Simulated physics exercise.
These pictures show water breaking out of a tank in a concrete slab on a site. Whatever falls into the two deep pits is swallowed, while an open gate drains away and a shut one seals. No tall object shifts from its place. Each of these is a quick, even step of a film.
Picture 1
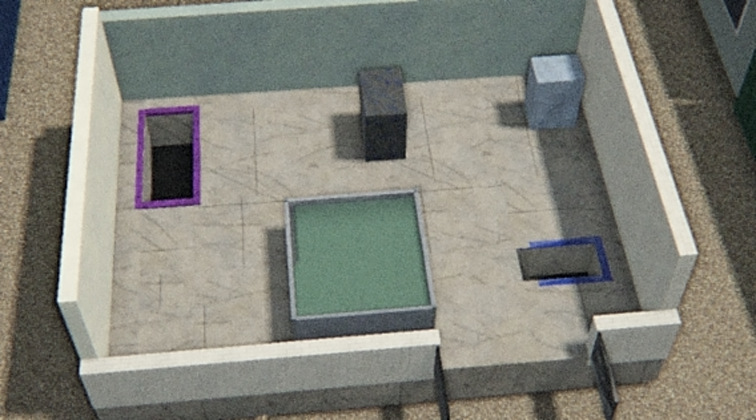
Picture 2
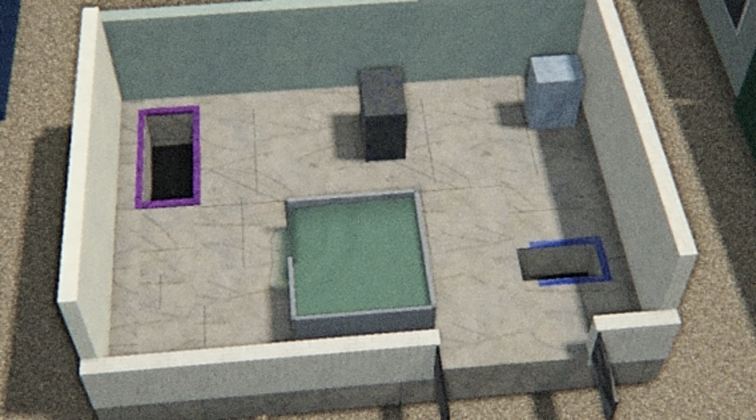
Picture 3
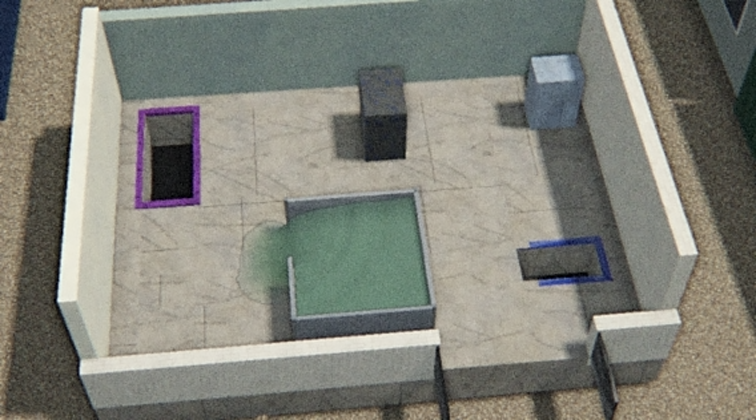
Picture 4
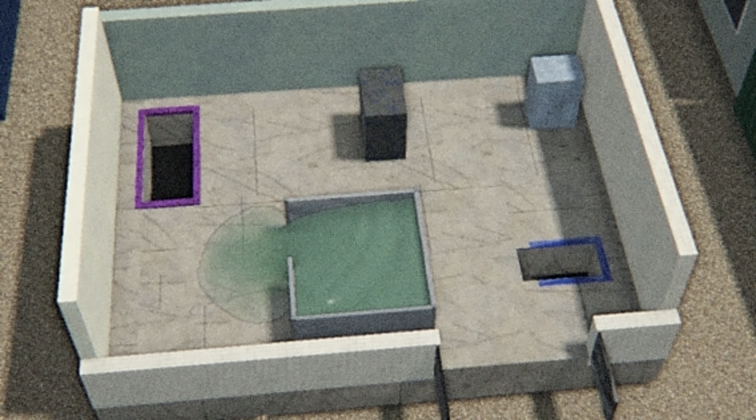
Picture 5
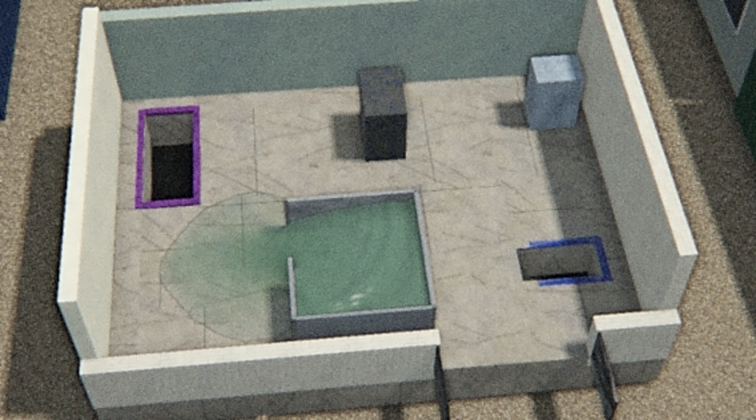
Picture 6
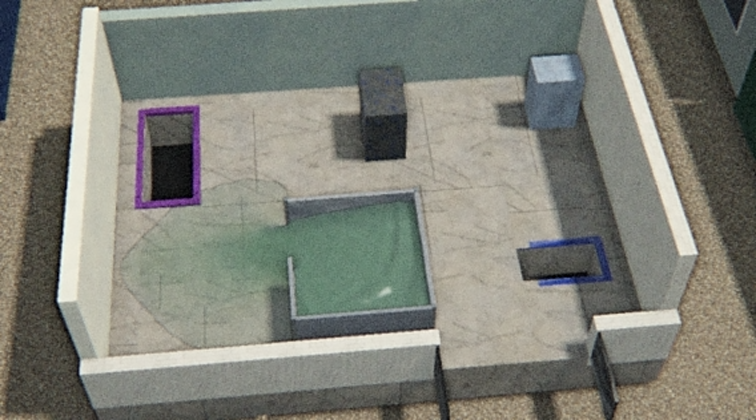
In this clip, green-tinted water sits still in a square tank on a walled concrete slab, then pours out through a gap in the tank's left side and spreads leftward across the floor in a widening, thinning sheet.
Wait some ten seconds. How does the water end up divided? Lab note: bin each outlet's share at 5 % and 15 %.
As I see it, the gate will take below five per cent. The blue pit will take below five per cent. The purple pit will take beyond fifteen per cent.
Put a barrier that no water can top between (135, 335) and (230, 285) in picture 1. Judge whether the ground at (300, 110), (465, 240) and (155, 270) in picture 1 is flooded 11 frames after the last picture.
As the points were listed, they come out free from flooding, free from flooding, and finally taken by the flood.
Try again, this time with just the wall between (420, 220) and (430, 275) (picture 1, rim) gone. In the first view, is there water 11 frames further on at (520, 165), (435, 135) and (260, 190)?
Taking them in order, I'd say swamped, not reached and not reached.
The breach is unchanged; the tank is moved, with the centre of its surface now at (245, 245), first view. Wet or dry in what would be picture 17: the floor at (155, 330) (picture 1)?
There: Wet.
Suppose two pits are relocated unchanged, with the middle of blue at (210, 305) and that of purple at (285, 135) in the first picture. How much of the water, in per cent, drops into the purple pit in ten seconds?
So the purple pit ends up with 25 in a hundred.
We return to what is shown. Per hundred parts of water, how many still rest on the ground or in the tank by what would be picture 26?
86 %.
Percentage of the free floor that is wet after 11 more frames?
My guess is around 30 in a hundred.
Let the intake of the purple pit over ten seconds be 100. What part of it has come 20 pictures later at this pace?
It would be roughly 45 percent of the ten-second total.
A moment on, water covers 25 % of the floor; the gate 0 %, the blue pit 0 %, the purple pit 1 %.
Next, water covers 30 % of the floor; the gate 0 %, the blue pit 0 %, the purple pit 5 %.
Then, water covers 35 % of the floor; the gate 0 %, the blue pit 0 %, the purple pit 13 %.
Later, water covers 60 % of the floor; the gate 1 %, the blue pit 0 %, the purple pit 22 %.
In the end, water covers 70 % of the floor; the gate 2 %, the blue pit 1 %, the purple pit 29 %.
